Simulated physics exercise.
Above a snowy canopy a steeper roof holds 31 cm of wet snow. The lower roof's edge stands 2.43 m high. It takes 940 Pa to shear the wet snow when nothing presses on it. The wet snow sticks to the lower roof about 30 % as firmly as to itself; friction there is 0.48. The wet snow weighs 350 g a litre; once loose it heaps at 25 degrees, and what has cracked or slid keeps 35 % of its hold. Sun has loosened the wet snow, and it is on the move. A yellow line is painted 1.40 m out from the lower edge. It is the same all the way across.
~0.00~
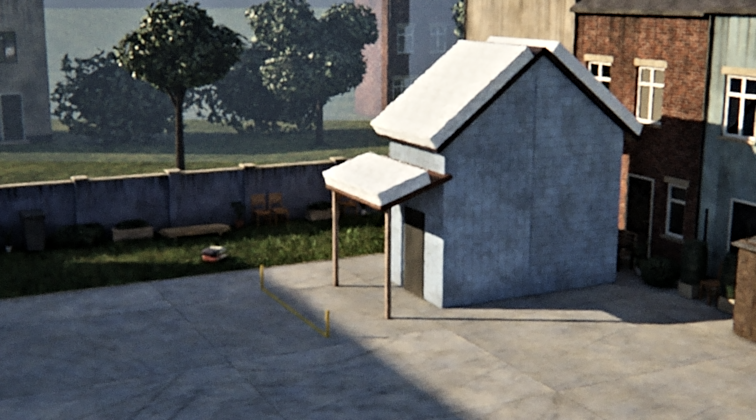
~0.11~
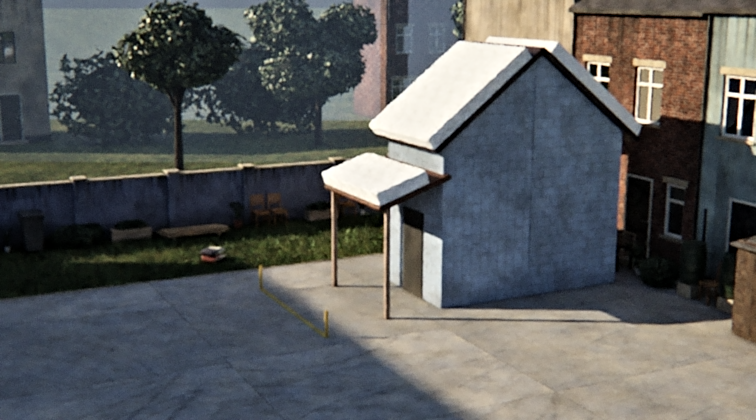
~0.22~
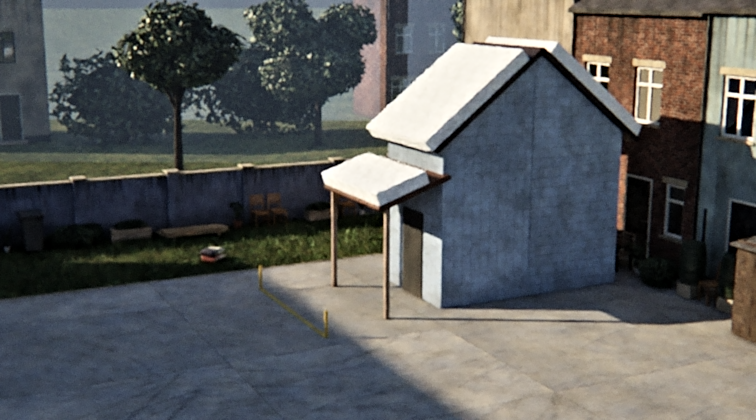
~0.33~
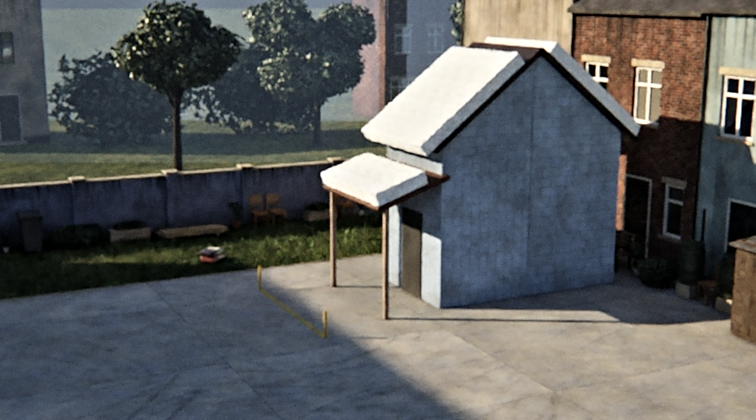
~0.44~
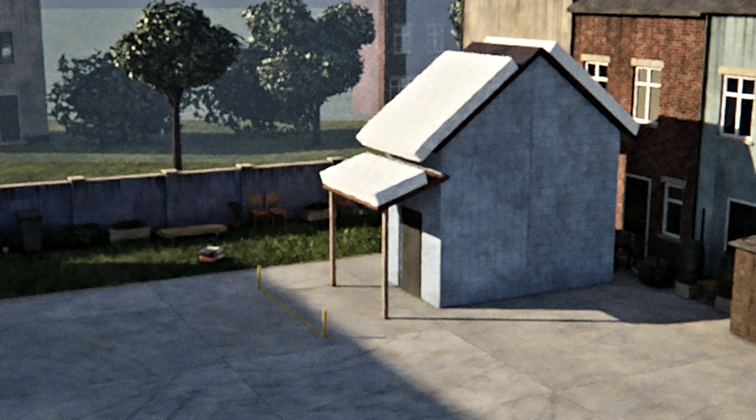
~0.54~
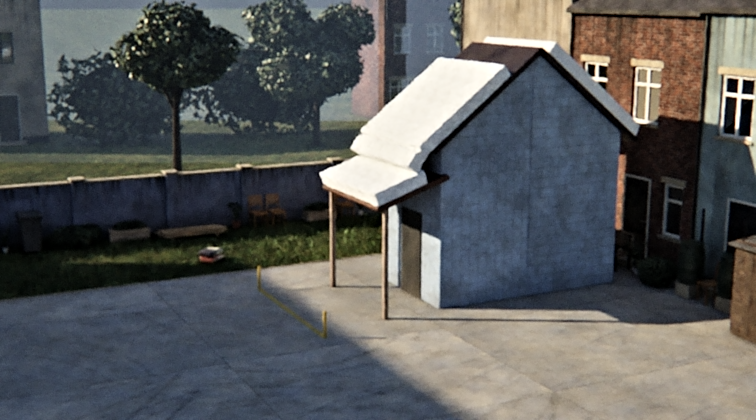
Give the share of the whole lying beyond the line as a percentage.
About 45 %.
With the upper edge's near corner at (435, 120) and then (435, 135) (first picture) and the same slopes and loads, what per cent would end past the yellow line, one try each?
In that order: 55 %, 60 %.
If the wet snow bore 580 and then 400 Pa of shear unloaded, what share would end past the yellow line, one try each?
In that order: 60 %, 60 %.
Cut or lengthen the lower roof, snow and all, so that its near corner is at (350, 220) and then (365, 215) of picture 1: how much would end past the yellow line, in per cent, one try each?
In turn about 35 %, 40 %.
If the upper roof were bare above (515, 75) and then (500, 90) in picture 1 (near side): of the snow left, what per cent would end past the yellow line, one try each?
In turn about 35 %, 20 %.
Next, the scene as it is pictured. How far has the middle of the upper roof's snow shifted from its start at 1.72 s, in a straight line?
About 4.4 m.
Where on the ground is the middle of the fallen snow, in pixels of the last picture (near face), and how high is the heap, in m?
Around (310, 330); it stands about 0.4 m.
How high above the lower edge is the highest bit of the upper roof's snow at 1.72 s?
Some 0.6 m.
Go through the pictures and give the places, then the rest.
The first frame shows front end of the wet snow at (436, 135).
The second frame shows front end of the wet snow at (434, 136), its middle shifted 2.3 cm.
The third frame shows front end of the wet snow at (431, 139), its middle shifted 9.4 cm, 3 % of it past the upper edge, in one piece.
The fourth frame shows front end of the wet snow at (426, 150), its middle shifted 21 cm, 7 % of it past the upper edge, in one piece.
The fifth frame shows front end of the wet snow at (420, 148), its middle shifted 39 cm, 13 % of it past the upper edge, in one piece.
The sixth frame shows front end of the wet snow at (413, 157), its middle shifted 62 cm, 21 % of it past the upper edge, cracking.
By 1.08 s, none is below the lower edge and 0 % is past the line.
By 1.72 s, 51 % is below the lower edge and 19 % is past the line.
By 2.36 s, 77 % is below the lower edge and 45 % is past the line.
By 3.00 s, 84 % is below the lower edge and 45 % is past the line.
By 3.80 s, at the end, 84 % is below the lower edge and 45 % is past the line.
